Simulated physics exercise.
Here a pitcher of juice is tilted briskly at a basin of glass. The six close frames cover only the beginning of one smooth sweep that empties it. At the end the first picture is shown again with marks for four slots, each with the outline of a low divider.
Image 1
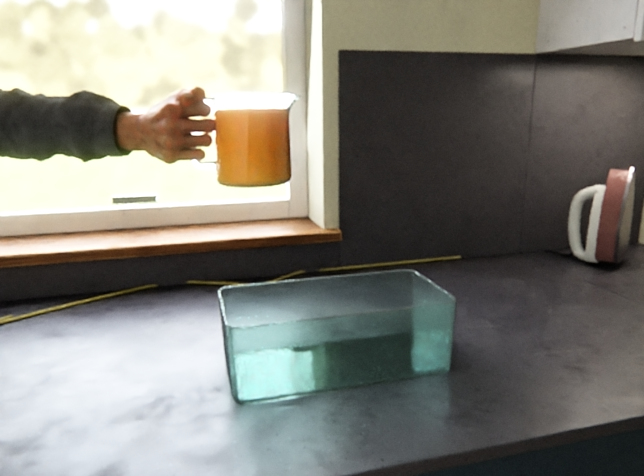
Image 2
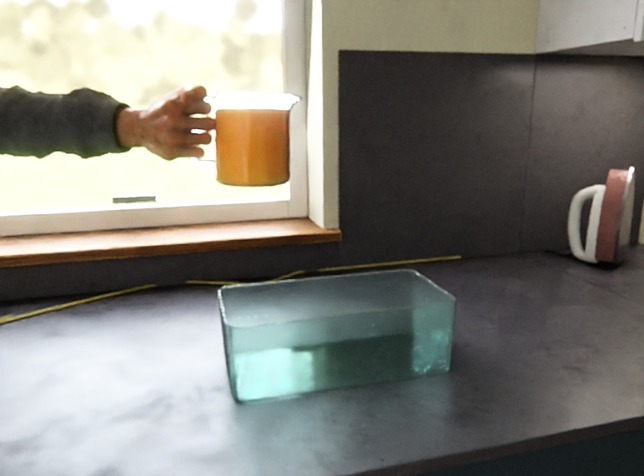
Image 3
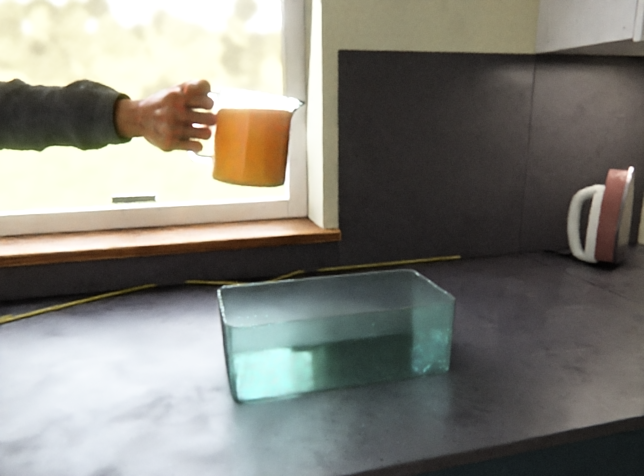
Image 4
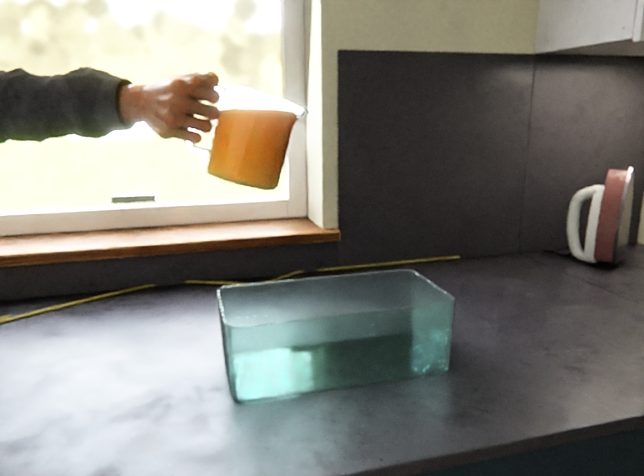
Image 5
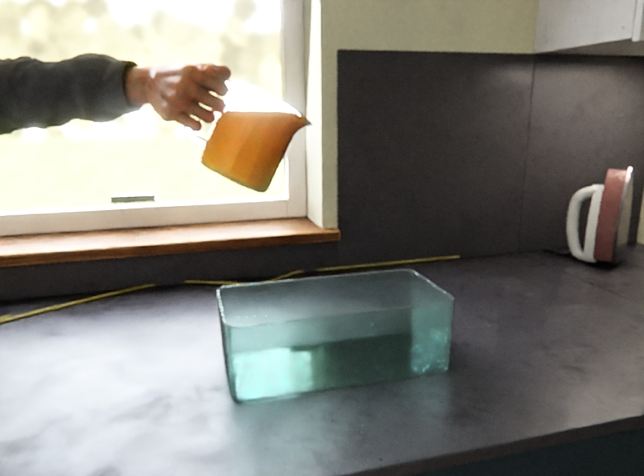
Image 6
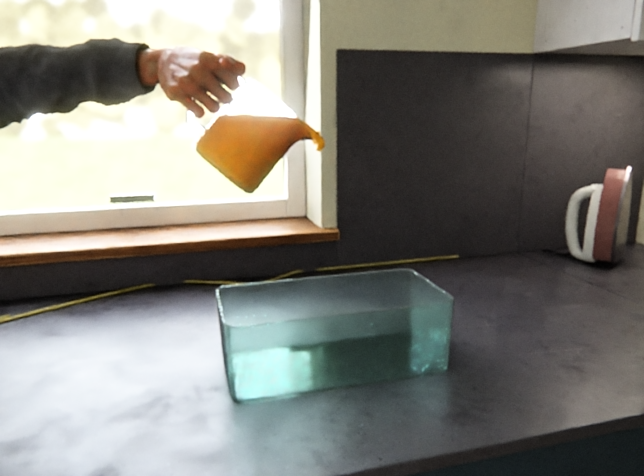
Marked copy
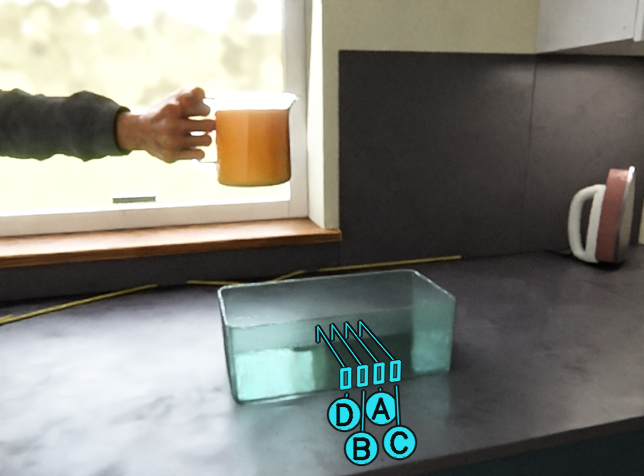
A hand in a dark sleeve, reaching in from the left, holds a clear pitcher of orange juice upright, then tilts it briskly rightward until juice slips over the lip. Below it, a clear rectangular glass basin holding pale blue-green liquid sits on a dark grey counter, with a white and reddish kettle at right. The fixed view looks slightly down across a kitchen, a bright window behind the hand.
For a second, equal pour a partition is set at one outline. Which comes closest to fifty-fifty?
It is A.
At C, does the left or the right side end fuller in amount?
The left side.
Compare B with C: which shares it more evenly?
That would be B.
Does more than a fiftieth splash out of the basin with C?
Yes.
On the marked copy, A at (380, 388); B at (363, 391); C at (396, 385); D at (346, 393).
With A, about 51 % ends left of the wall and 44 % right of it; 5 % is lost outside.
With B, about 35 % ends left of the wall and 61 % right of it; 4 % is lost outside.
With C, about 77 % ends left of the wall and 13 % right of it; 11 % is lost outside.
With D, about 16 % ends left of the wall and 79 % right of it; 5 % is lost outside.
